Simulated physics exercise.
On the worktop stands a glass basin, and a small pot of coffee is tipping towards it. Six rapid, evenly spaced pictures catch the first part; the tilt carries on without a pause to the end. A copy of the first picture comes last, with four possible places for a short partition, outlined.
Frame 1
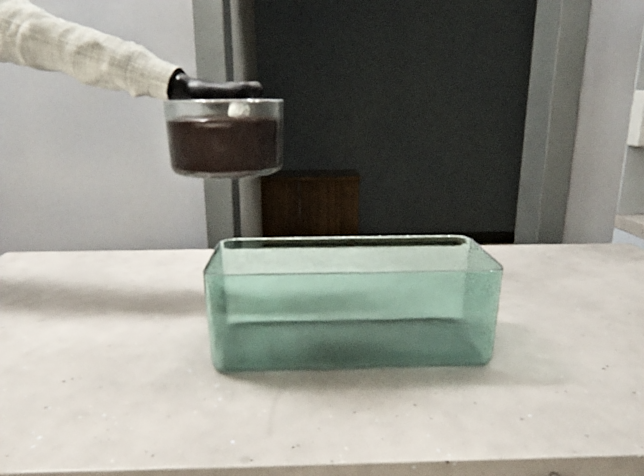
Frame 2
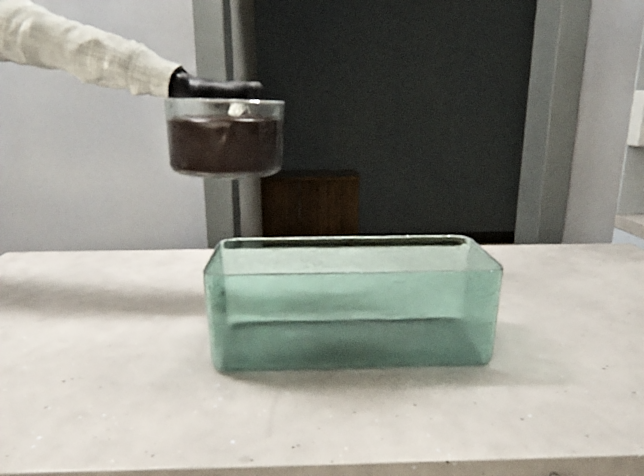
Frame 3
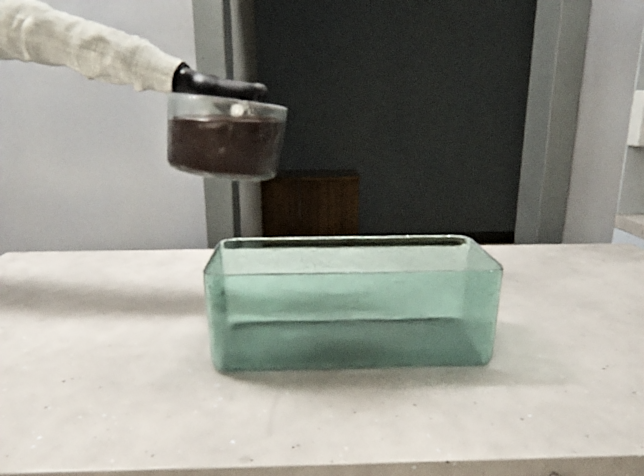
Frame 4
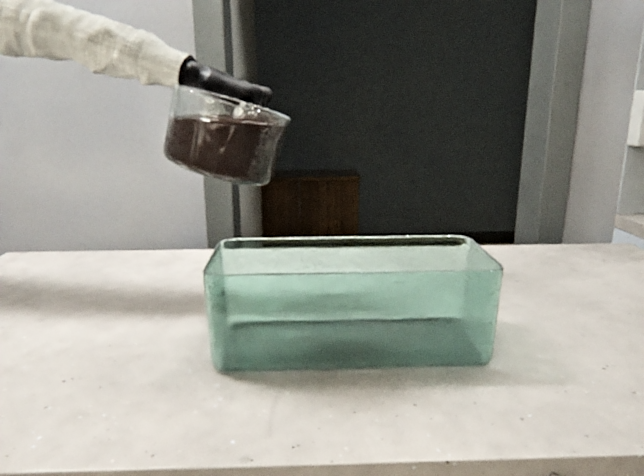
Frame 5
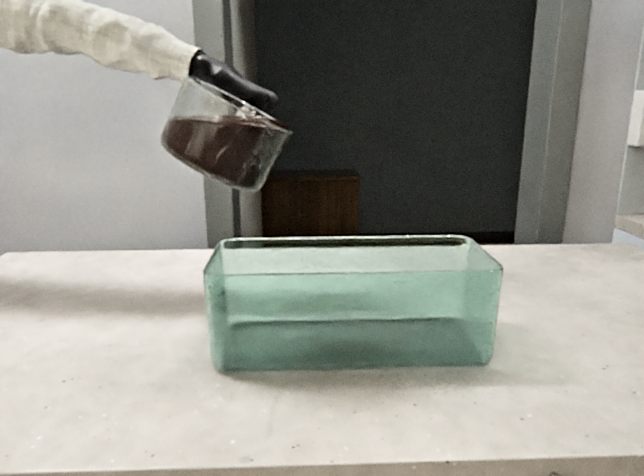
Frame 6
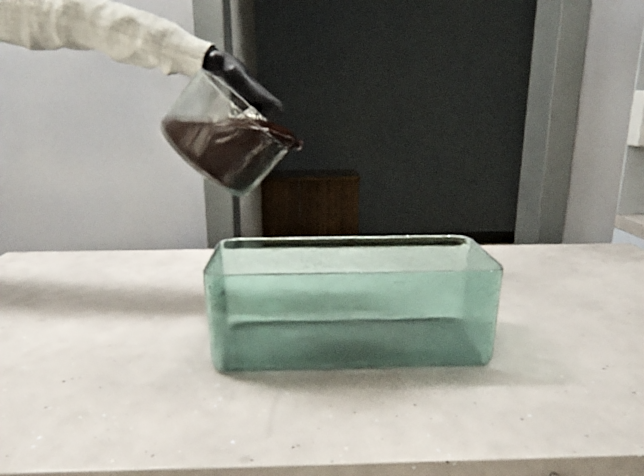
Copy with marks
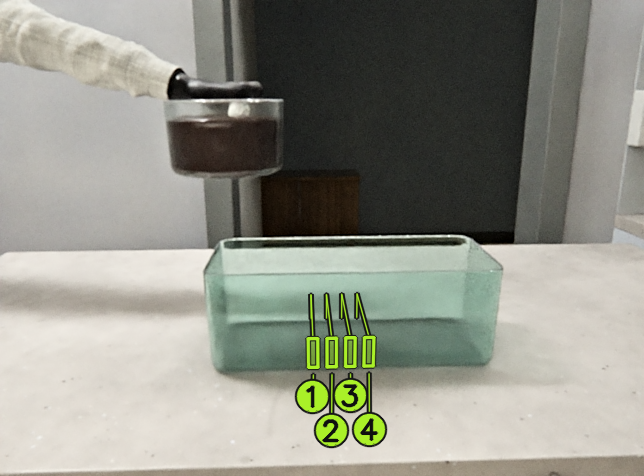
In the video, a sleeved arm with a black grip holds a small clear pot of dark brown liquid above a greenish glass basin on a pale worktop, then gradually tilts it rightward until the liquid reaches the lip.
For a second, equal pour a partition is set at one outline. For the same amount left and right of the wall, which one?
Choose 2.
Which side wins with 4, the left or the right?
More ends on the left.
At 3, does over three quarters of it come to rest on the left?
No, it does not.
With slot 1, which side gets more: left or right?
The right one.
On the marked copy, 1 at (313, 374); 2 at (332, 374); 3 at (350, 373); 4 at (369, 373).
If 1 is chosen, about 33 % ends left of the wall and 65 % right of it.
If 2 is chosen, about 47 % ends left of the wall and 50 % right of it.
If 3 is chosen, about 66 % ends left of the wall and 30 % right of it; 4 % is lost outside.
If 4 is chosen, about 80 % ends left of the wall and 16 % right of it; 4 % is lost outside.
